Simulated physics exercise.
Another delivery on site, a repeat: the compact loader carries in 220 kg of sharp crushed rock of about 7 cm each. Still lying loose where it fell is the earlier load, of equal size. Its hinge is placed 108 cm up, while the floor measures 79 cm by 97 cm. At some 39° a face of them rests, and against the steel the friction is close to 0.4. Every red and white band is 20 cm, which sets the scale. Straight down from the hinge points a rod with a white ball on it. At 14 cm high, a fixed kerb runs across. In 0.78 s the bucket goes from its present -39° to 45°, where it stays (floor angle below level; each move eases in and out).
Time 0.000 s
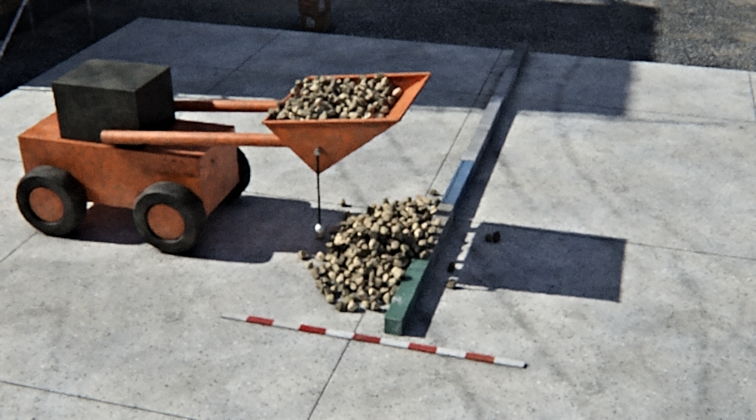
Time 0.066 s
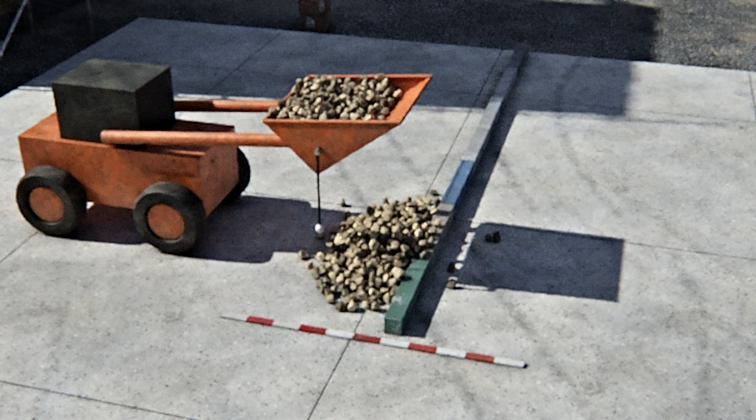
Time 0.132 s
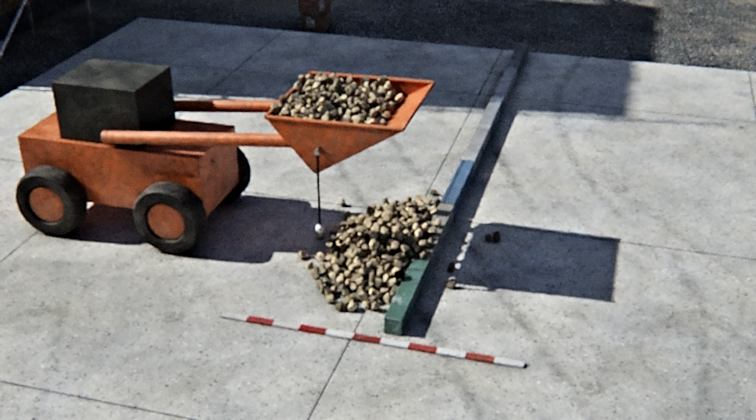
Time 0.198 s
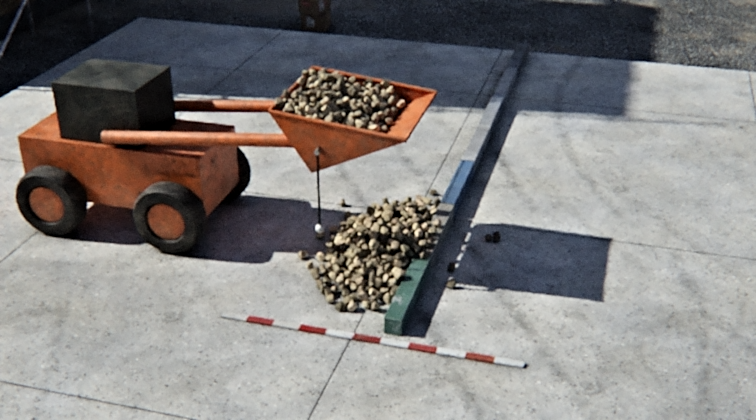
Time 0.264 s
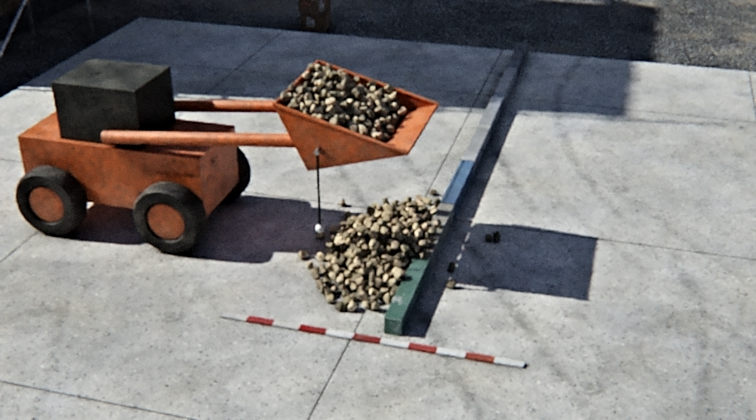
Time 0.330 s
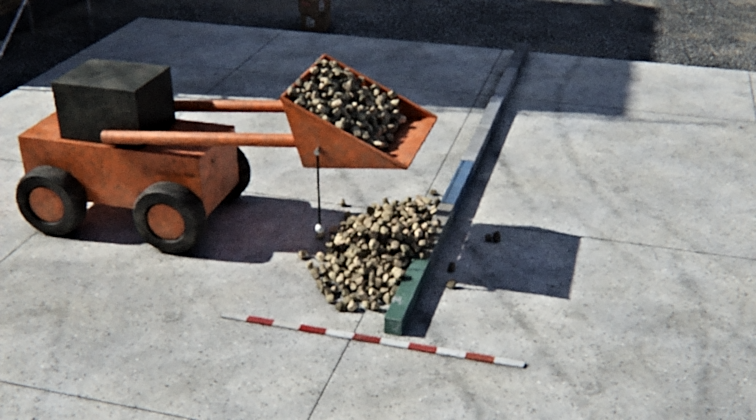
An orange loader slowly tilts its bucket of stones forward above a loose stone pile.
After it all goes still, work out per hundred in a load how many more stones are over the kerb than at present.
Around 51 stones per hundred.
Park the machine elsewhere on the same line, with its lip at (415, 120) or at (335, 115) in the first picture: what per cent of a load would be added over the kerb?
Close to 75 per cent, followed by close to 0 per cent.
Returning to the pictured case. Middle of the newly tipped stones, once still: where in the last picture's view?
Centre: Approx. (440, 248).
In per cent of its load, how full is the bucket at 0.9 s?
About 75 per cent is held.
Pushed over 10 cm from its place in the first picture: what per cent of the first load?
Close to 0 per cent.
After 0.6 s the floor is at 31°; in per cent of one load, 100 in the bucket, 99 on this side of the kerb, 1 over the kerb; the foremost stones are at (452, 246).
After 0.9 s the floor is at 45°; in per cent of one load, 73 in the bucket, 127 on this side of the kerb, 1 over the kerb; the foremost stones are at (452, 246).
After 1.2 s the floor is at 45°; in per cent of one load, 10 in the bucket, 163 on this side of the kerb, 27 over the kerb; the foremost stones are at (489, 287).
After 3.7 s the floor is at 45°; in per cent of one load, 0 in the bucket, 148 on this side of the kerb, 52 over the kerb; the foremost stones are at (578, 265). Net gain over the kerb, 51.
